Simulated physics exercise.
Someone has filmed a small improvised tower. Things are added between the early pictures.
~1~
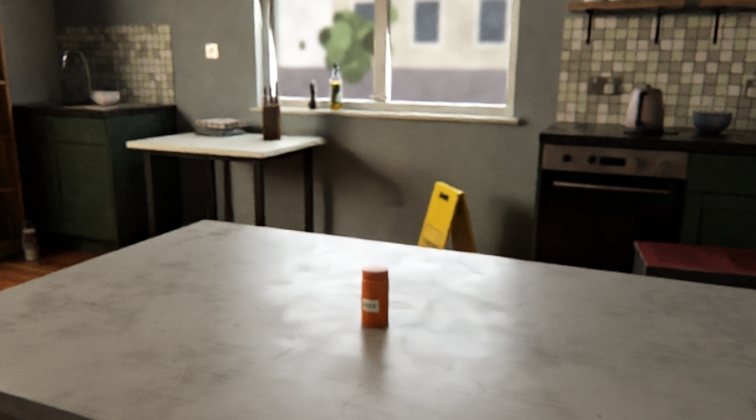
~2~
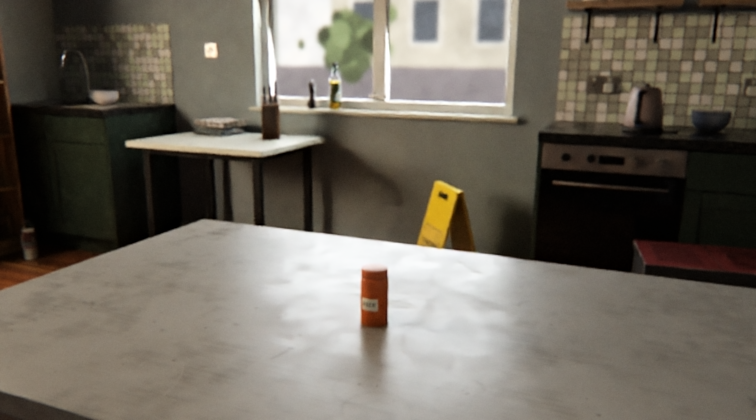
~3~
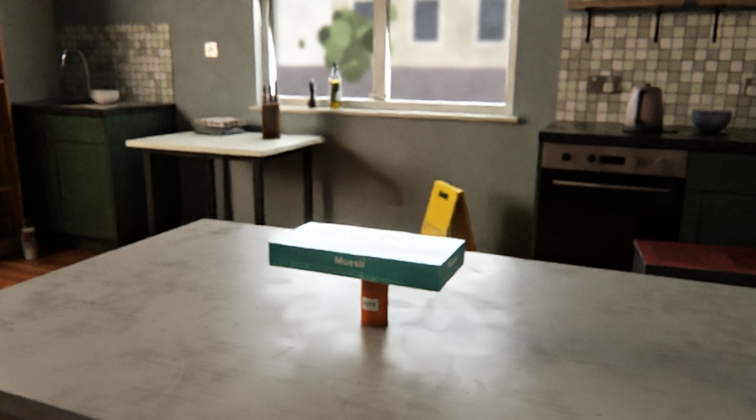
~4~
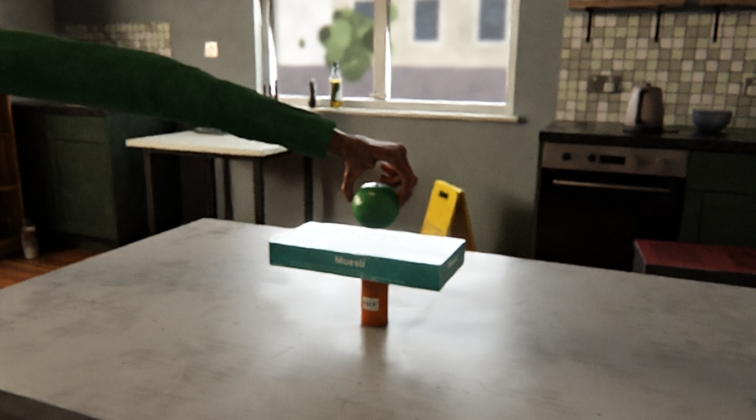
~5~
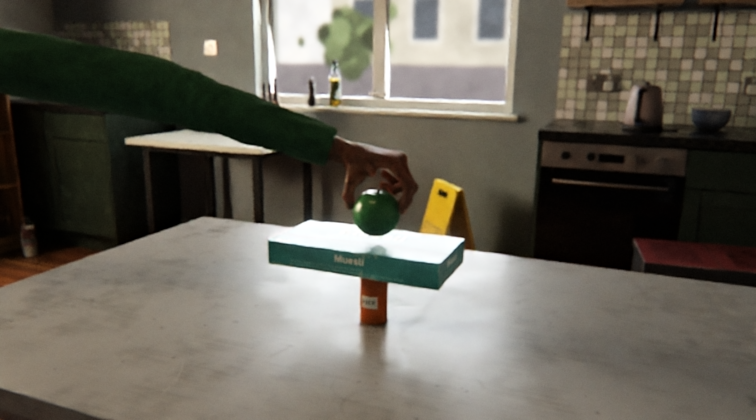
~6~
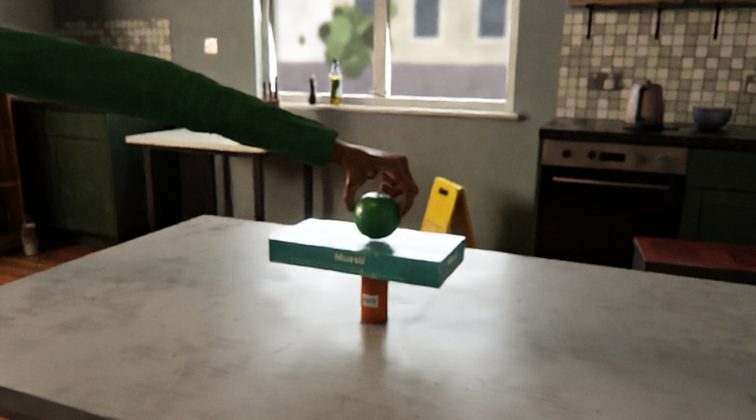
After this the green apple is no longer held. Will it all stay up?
It holds.
Then, 0.30 s later than the last frame, all is still.
Then, 0.70 s later than the last frame, green apple resting near (377, 217).
When it is over, all 3 as before. End places, in pixels of the last picture, green apple near (377, 217). The stack stays up.
